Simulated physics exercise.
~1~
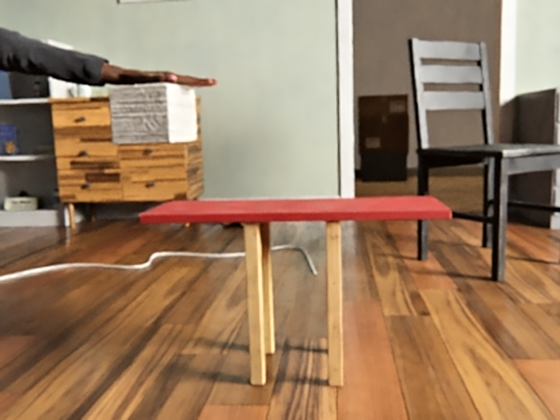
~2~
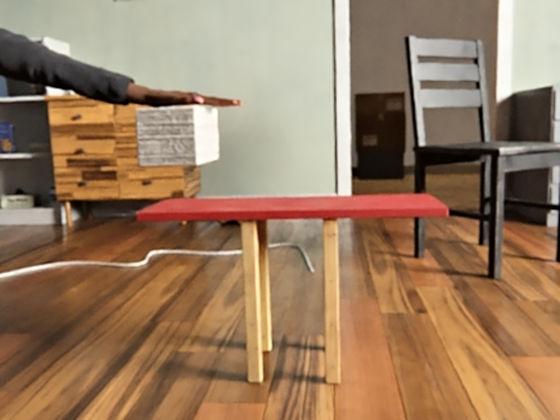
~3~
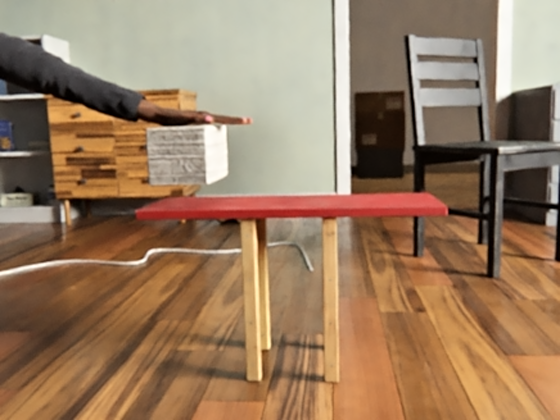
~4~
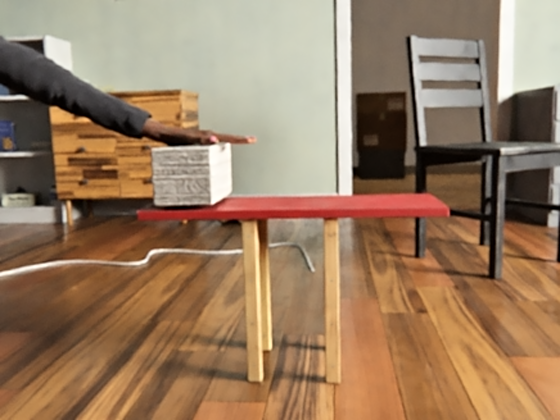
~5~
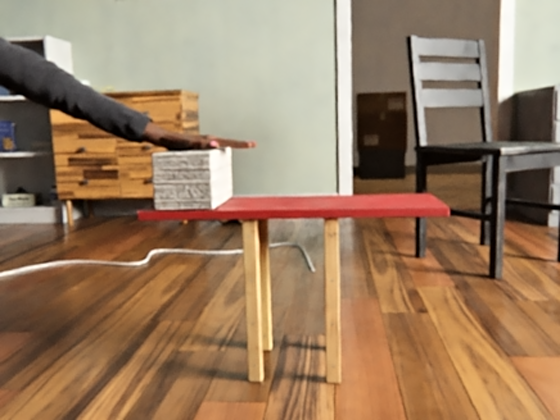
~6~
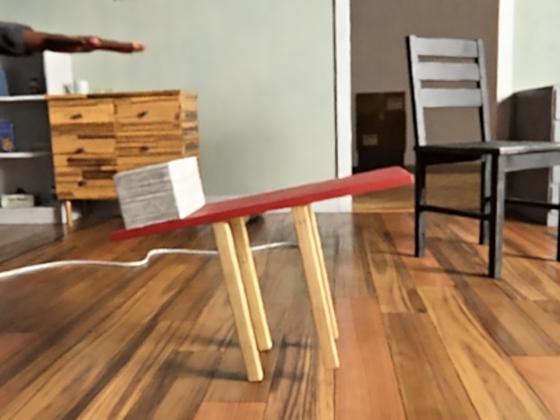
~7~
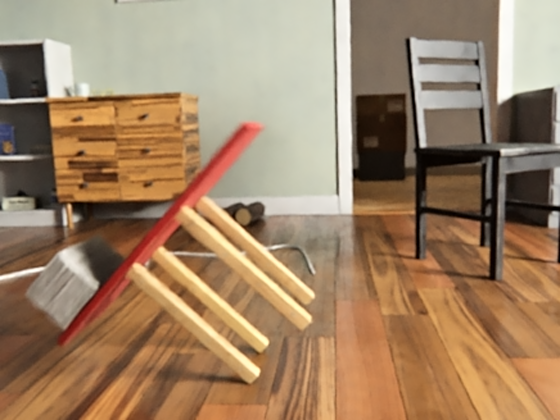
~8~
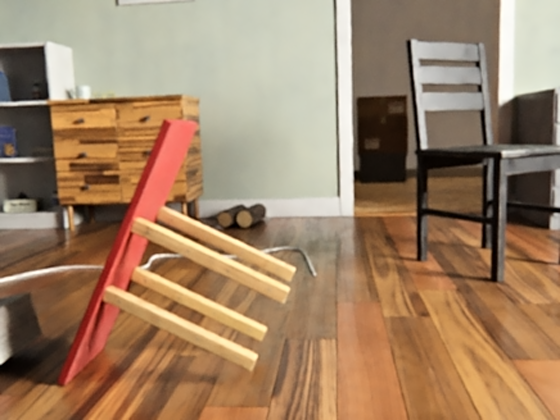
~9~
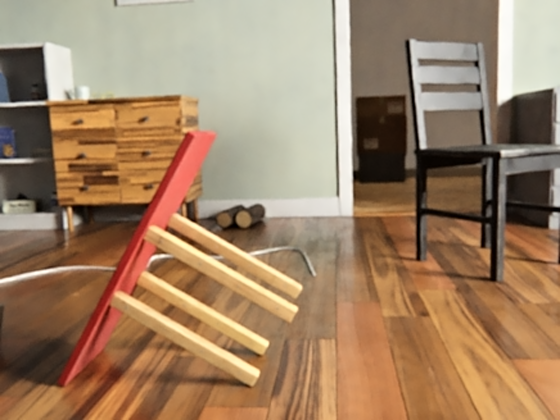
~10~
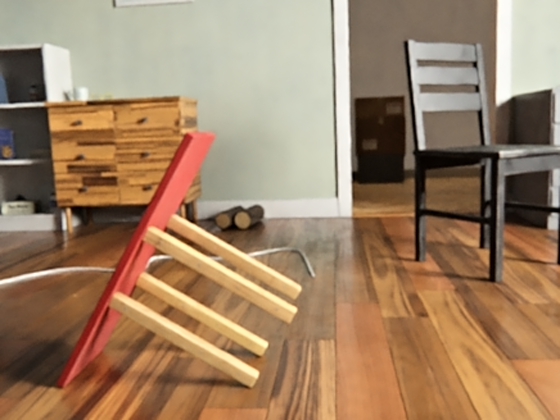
In a room with a wooden floor, a hand set a pale block on the left end of a narrow red bench and let go. The bench tipped left, the block slid off and tumbled away, and the bench came to rest tilted on its end.
